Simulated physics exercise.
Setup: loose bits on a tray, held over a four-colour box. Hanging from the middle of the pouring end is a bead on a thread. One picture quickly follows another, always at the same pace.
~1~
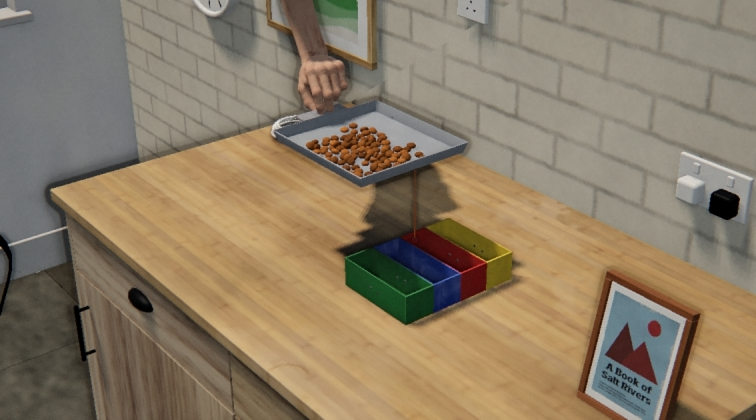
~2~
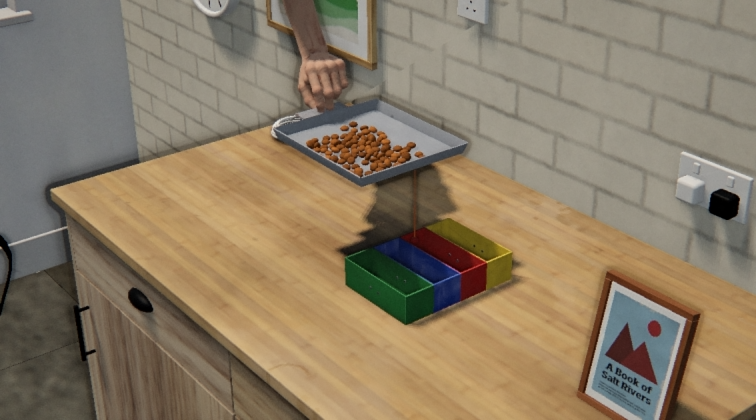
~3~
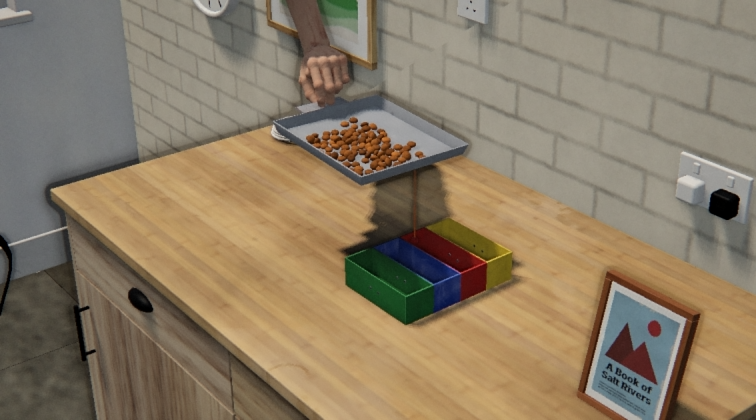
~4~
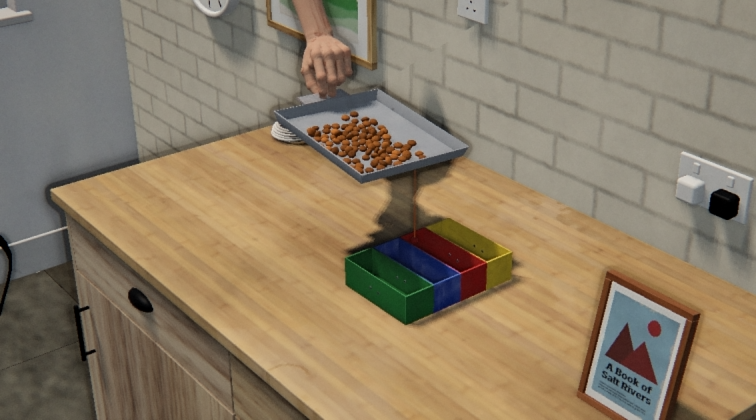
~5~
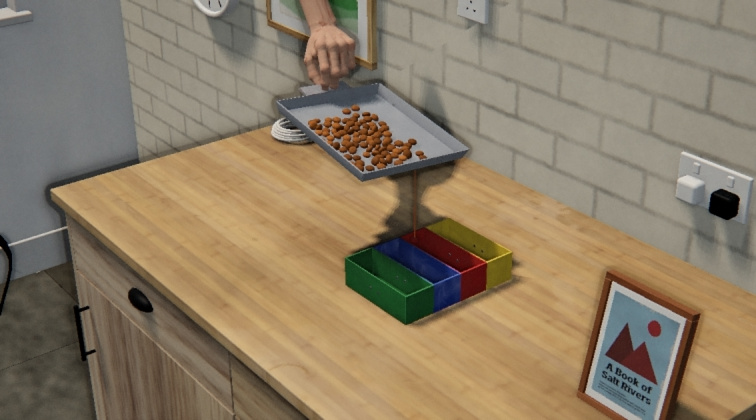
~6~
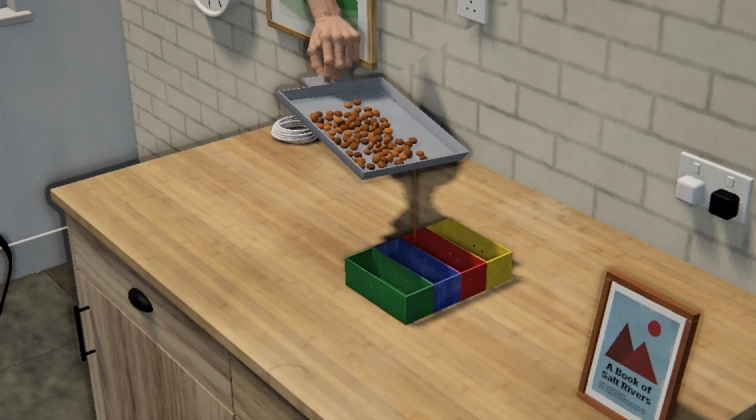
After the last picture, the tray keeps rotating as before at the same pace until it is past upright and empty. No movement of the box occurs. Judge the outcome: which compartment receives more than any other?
The yellow compartment receives the most.
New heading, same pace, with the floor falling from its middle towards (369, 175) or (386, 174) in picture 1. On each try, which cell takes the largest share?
First: The cell in green, second: The cell in green.
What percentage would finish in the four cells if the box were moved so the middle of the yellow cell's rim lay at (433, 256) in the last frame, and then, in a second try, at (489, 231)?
Estimate: 10 % first, 100 % second.
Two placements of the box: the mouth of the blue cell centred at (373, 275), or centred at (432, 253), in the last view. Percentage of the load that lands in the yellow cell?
Close to 10 in a hundred, then close to 20 in a hundred.
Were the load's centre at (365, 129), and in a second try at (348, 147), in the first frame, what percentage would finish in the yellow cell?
In order, about 70 and 60 in a hundred.
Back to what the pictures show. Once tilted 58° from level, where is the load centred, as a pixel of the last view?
Look about (428, 153) in the last picture.
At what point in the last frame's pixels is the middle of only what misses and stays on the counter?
Look around (511, 236) in the last picture.
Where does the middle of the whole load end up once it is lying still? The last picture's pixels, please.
Last view, resting centre - approx. (465, 261).
Shortly afterwards, tray tipped steeply; all but a few on the tray; only a few falling or outside the box.
Next, tray tipped right over; near a third on the tray; a little in the yellow cell; a little in the red cell; near a third falling or outside the box.
Some moments later, tray tipped past a quarter turn; near two thirds in the yellow cell; near a quarter in the red cell; only a few in the blue cell; a little falling or outside the box.
In the end, tray tipped past a quarter turn; near two thirds in the yellow cell; near a quarter in the red cell; only a few in the blue cell; none at all in the green cell; a little outside the box.
